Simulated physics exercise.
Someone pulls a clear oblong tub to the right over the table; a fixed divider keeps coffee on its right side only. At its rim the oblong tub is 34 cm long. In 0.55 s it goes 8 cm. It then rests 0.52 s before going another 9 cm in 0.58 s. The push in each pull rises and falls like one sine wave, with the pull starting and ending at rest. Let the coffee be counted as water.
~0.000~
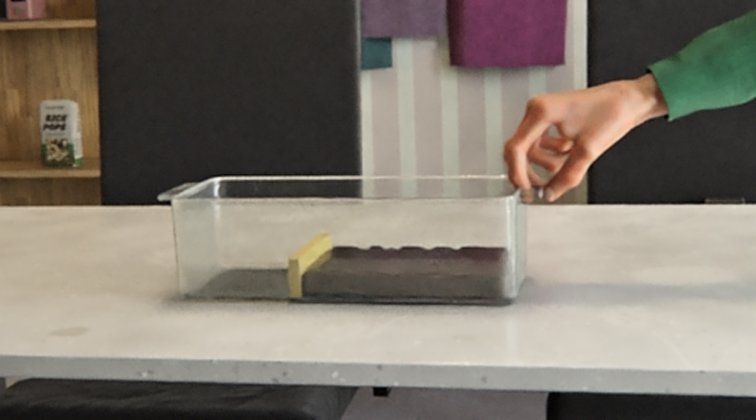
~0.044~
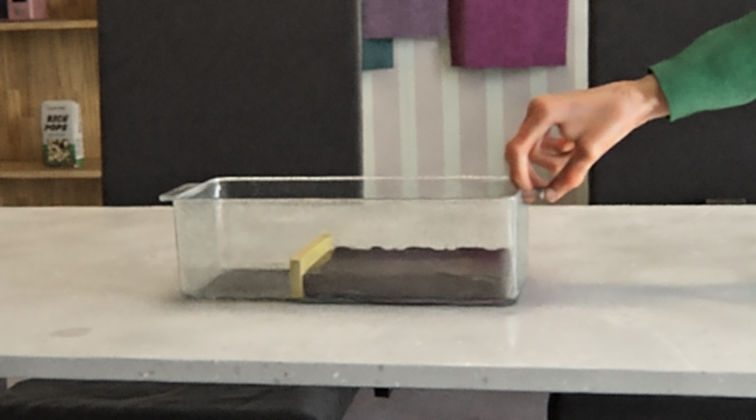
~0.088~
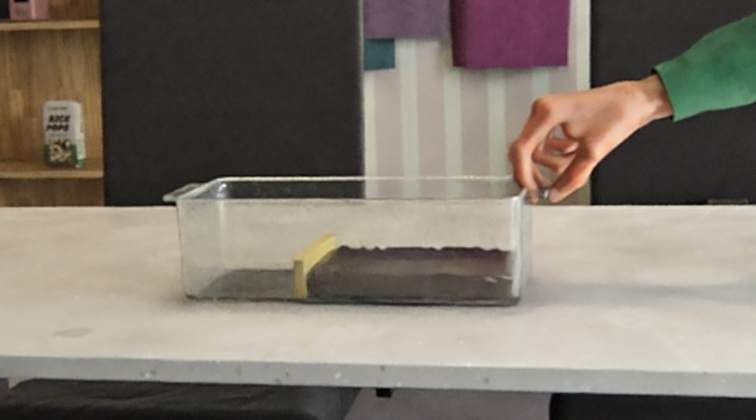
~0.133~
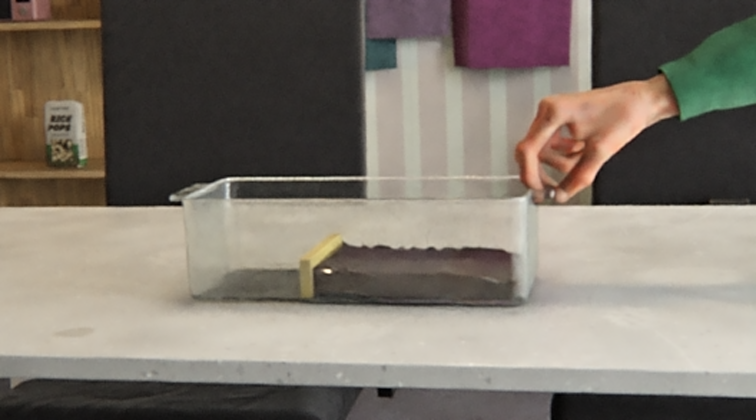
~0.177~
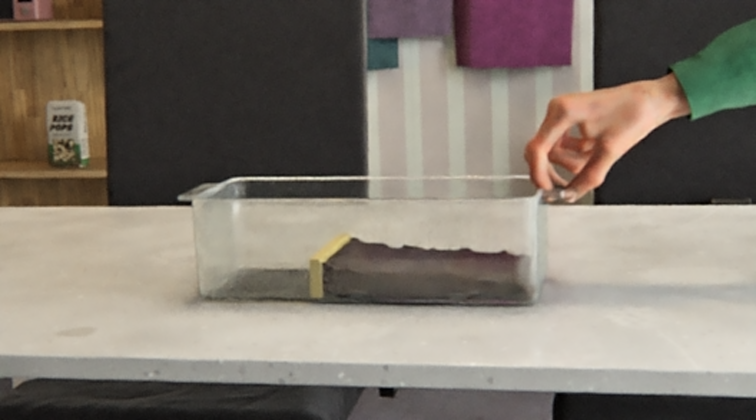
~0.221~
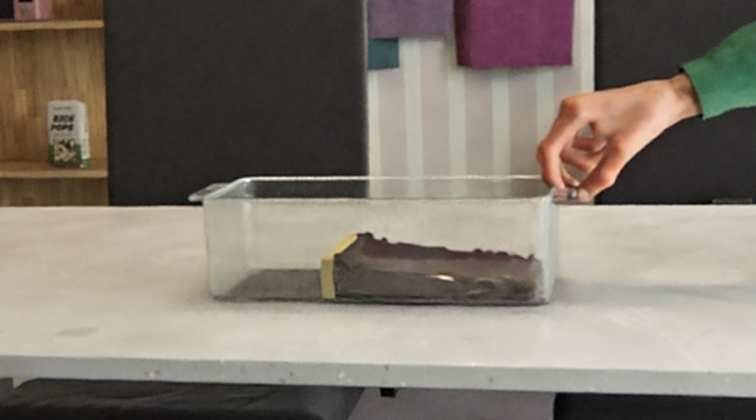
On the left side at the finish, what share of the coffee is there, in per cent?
About 10 out of 100.
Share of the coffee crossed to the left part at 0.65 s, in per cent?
0 %.
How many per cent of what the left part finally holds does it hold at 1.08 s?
Close to 60 in a hundred.
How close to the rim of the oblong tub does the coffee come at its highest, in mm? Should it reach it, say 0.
About 30 mm.
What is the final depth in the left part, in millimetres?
Roughly 4 millimetres.
Then, 0.65 s in, it has gone 8 cm; 0 per cent is on the left side and 0 is out of the oblong tub.
Then, 1.08 s in, it has gone 8 cm; 6 per cent is on the left side and 0 is out of the oblong tub.
Then, 1.51 s in, it has gone 16 cm; 6 per cent is on the left side and 0 is out of the oblong tub.
Then, 1.94 s in, it has gone 17 cm; 6 per cent is on the left side and 0 is out of the oblong tub.
Finally, 10 per cent is on the left side and 0 is out of the oblong tub.
